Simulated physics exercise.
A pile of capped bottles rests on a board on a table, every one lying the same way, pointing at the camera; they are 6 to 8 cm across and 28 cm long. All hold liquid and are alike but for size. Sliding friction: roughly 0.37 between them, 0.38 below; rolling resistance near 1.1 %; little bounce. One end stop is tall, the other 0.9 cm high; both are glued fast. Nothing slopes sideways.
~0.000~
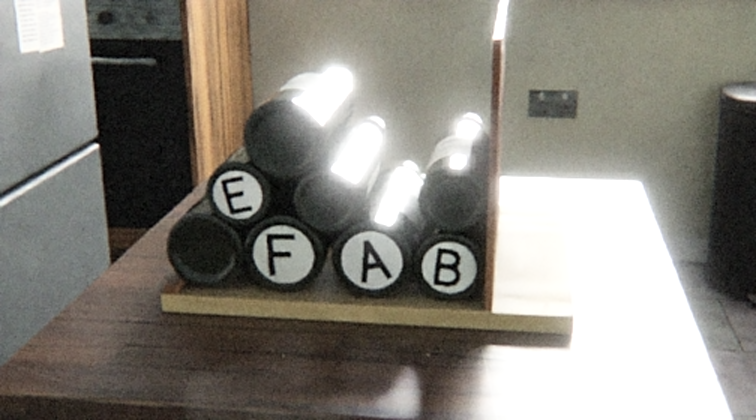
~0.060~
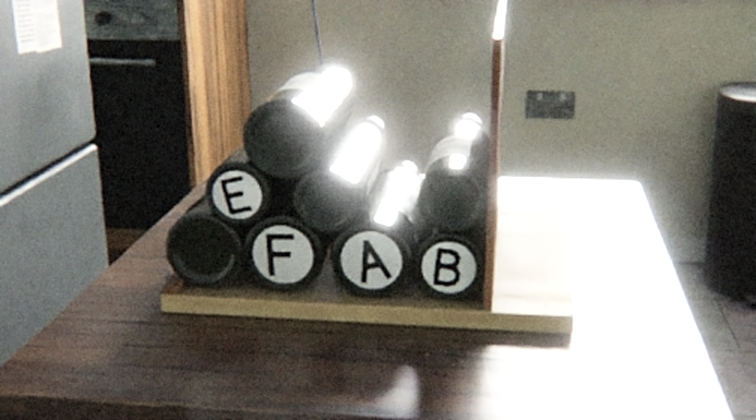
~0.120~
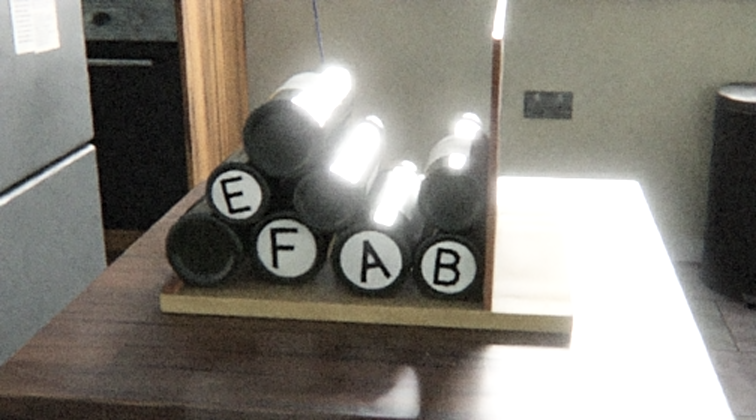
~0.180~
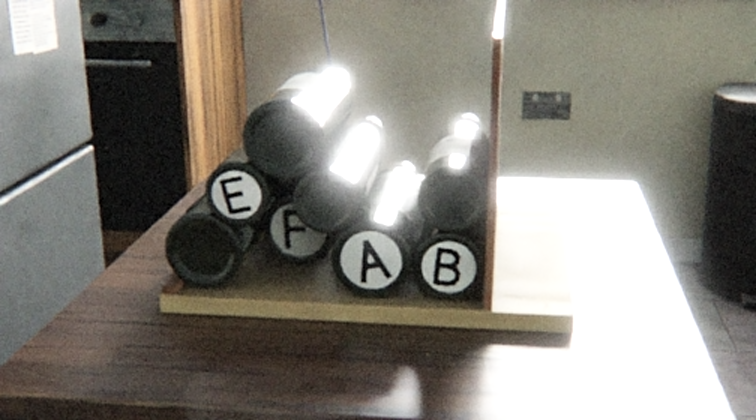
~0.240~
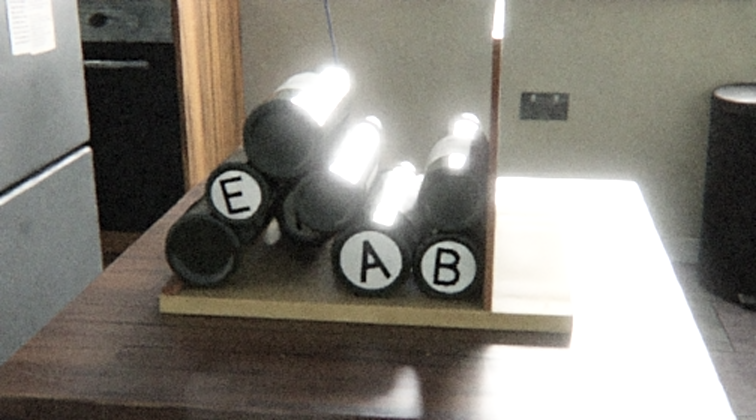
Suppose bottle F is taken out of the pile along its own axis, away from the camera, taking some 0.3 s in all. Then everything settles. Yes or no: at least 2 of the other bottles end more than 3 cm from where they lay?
Yes, the count is 2.
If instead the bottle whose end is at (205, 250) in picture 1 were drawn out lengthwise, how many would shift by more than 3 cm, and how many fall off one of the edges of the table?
Then 2 and 1.
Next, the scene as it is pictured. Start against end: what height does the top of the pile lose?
About 6 cm.
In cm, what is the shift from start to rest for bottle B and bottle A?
Bottle B: 0, bottle A: 0.
After 0.64 s, 0 now displaced over 3 cm; the one last seen at (325, 203) 1.5 cm left and 1.5 cm down.
After 0.73 s, 2 now displaced over 3 cm; the one last seen at (325, 203) 3.5 cm left and 6 cm down.
After 1.00 s, 2 now displaced over 3 cm; the one last seen at (325, 203) 4.6 cm left and 6 cm down.
At rest by 1.4 s, 2 moved over 3 cm; not one off the edges of the table; the one last seen at (325, 203) 5 cm left and 6 cm down; top of the pile 14 cm high, from 20 cm.
